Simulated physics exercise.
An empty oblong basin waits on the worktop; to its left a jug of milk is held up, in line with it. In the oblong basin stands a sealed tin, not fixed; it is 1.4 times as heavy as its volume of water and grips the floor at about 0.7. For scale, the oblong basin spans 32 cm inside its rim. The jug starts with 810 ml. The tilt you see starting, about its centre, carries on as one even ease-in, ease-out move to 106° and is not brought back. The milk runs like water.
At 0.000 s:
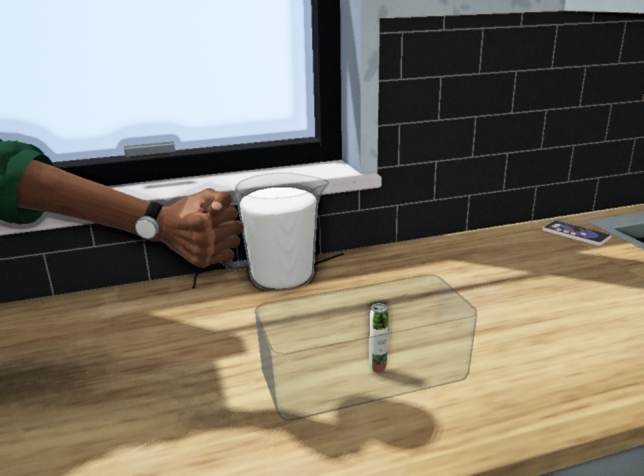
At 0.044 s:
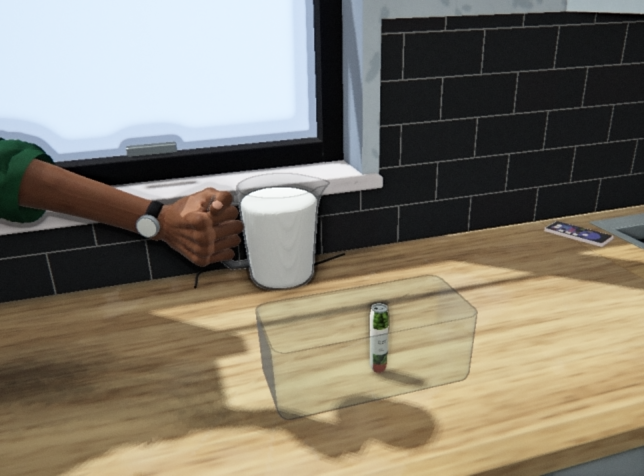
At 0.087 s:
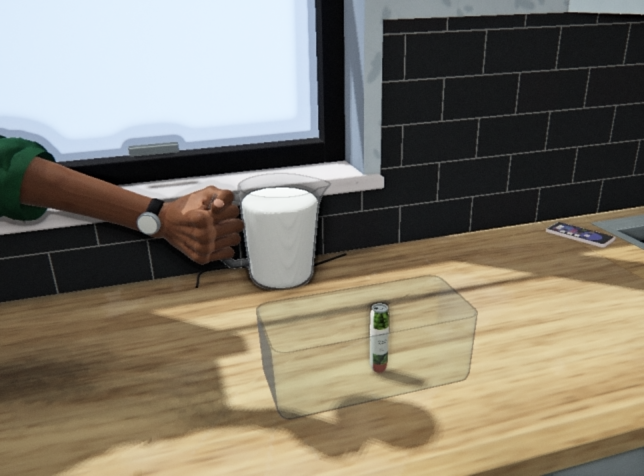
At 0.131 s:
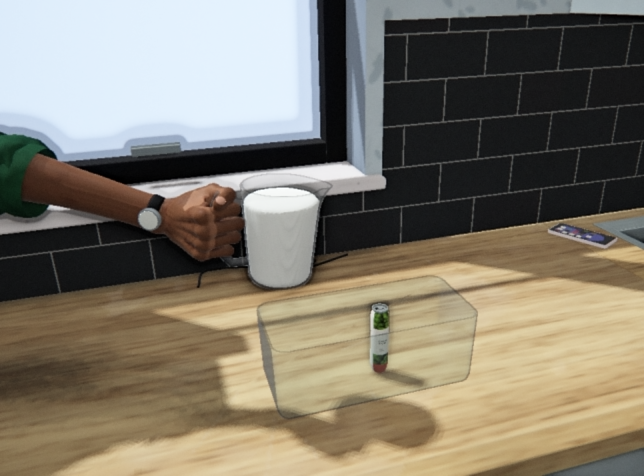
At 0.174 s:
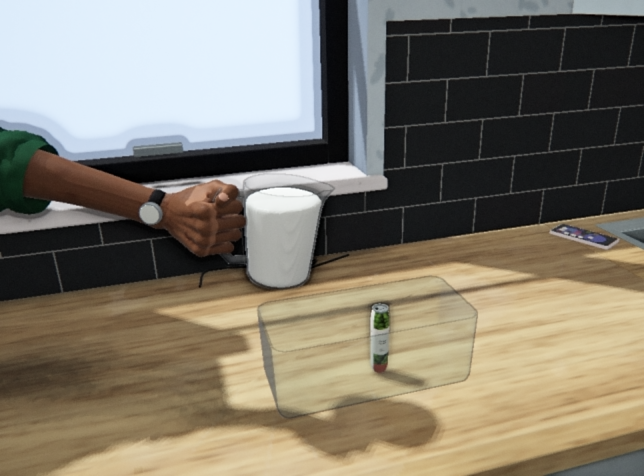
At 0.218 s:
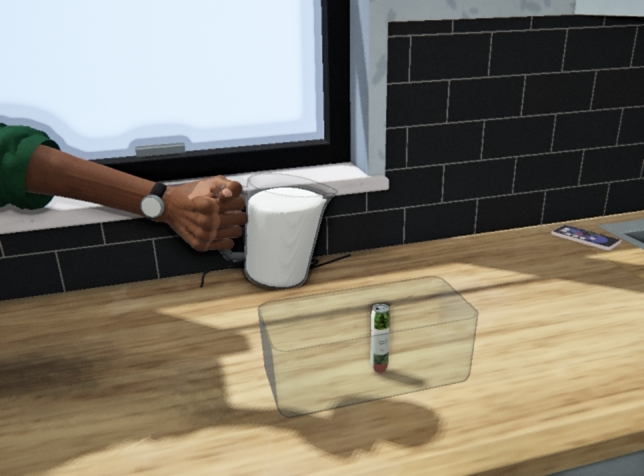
A hand with a dark-strapped watch and green sleeve grips a clear jug of white milk at the left, above a sunlit wooden worktop seen from slightly above, before black tiles and a bright window. An empty, clear oblong basin sits right of the jug, with a small green, white and red tin visible through it. The jug tilts slightly rightward while everything else stays almost still.
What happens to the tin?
The tin falls.
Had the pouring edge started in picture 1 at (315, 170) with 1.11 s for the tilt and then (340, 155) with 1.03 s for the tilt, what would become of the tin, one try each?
First it falls; then it topples.
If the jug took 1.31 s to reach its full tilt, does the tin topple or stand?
Then it falls.
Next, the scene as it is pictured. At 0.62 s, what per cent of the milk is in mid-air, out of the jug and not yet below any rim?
Some 16 per cent.
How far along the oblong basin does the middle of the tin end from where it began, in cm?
Some 7.5 cm.
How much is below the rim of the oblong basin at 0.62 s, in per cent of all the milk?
Some 3 per cent.
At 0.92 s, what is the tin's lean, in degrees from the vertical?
Near 0° from upright.
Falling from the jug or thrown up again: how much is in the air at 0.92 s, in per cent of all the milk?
Some 20 per cent.
After 0.62 s the tilt is 67° and 81 per cent is still to pour; the tin stands where it began.
After 0.92 s the tilt is 101° and 29 per cent is still to pour; the tin stands where it began.
After 1.23 s the tilt is 106° and 2 per cent is still to pour; the tin lies on its side.
After 1.57 s the tilt is 106° and 0 per cent is still to pour; the tin lies on its side.
In the end the tin lies on its side.
